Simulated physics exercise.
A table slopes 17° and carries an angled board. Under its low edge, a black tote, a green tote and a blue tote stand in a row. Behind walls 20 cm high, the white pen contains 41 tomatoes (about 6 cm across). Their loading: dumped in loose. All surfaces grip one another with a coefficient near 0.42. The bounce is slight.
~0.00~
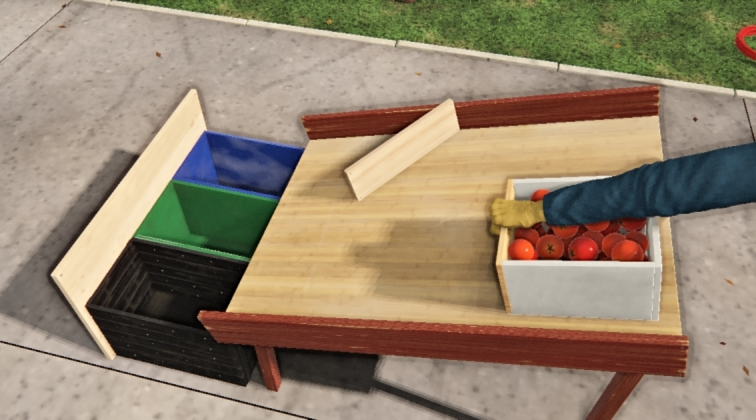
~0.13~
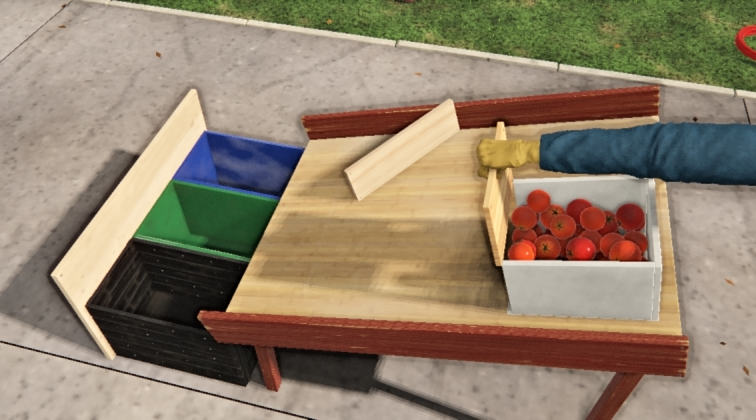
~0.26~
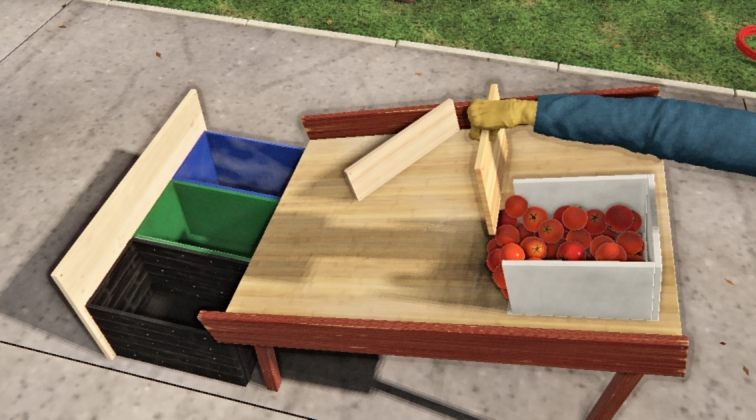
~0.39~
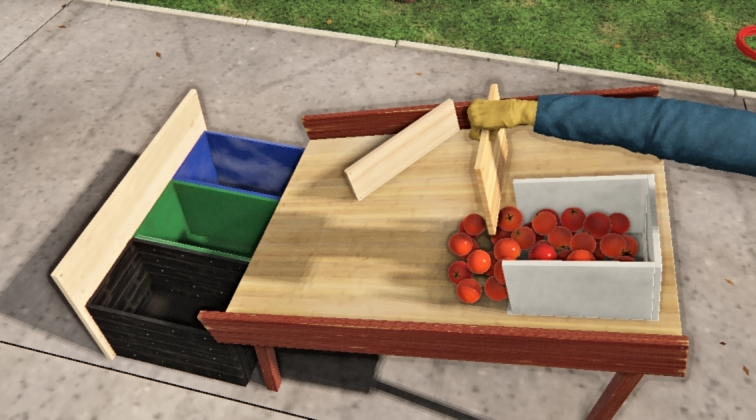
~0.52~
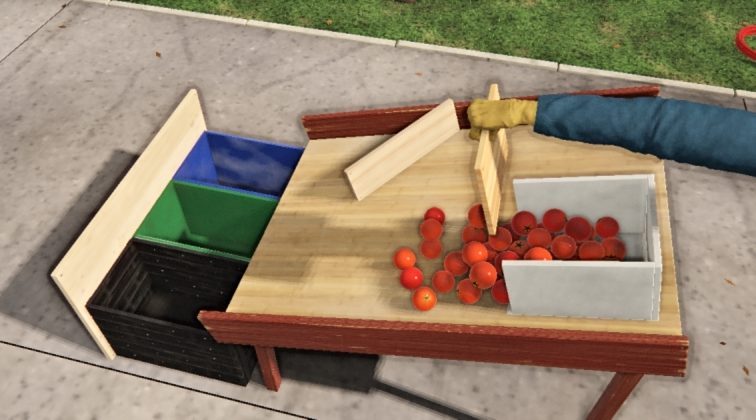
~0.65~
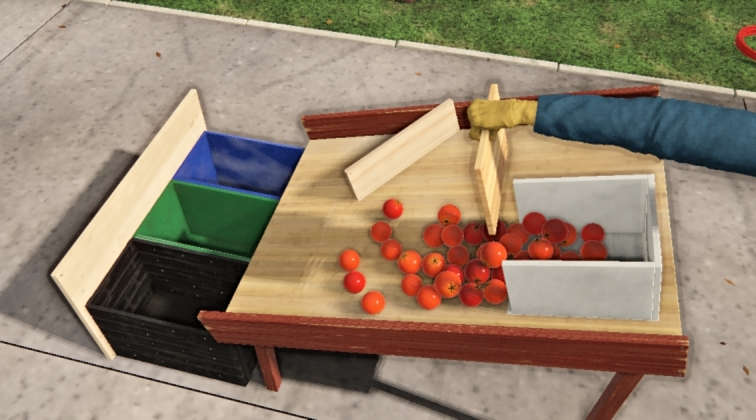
The clip shows a gloved hand lifting the wooden end panel of a white pen on a sloping table, then holding it aside as red tomatoes roll out leftward and spread across the tabletop below an angled board.
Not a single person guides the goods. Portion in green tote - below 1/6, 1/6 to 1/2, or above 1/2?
1/6 to 1/2.
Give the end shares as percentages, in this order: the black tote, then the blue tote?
Result: Near 65 % and near 0 %.
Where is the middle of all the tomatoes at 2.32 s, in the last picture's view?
At about (176, 299).
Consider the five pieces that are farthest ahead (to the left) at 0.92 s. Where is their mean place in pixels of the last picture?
Close to (255, 256).
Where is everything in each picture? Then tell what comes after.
In the first frame (each is followed by its nearest rim corner in this view), white pen, (654, 264); green tote, (262, 262); none out.
White pen, (654, 264), in the second frame.
White pen, (654, 264); 4 out, the lowest tomato at (499, 249), in the third frame.
White pen, (654, 264); 12 out, the lowest tomato at (467, 248), in the fourth frame.
White pen, (654, 264); 18 out, the lowest tomato at (404, 260), in the fifth frame.
White pen, (654, 264); green tote, (262, 262); 25 out, the lowest tomato at (349, 261), in the sixth frame.
After 0.92 s, 6 still in the white pen, 33 on the slope and 2 in the air.
After 1.25 s, 7 in the black tote, 2 in the green tote, 26 on the slope and 6 in the air.
After 1.72 s, 25 in the black tote, 13 in the green tote and 3 in the air.
Outcome (at 2.32 s), 27 in the black tote and 14 in the green tote. Asked share, 14 of 41, 34 per cent.
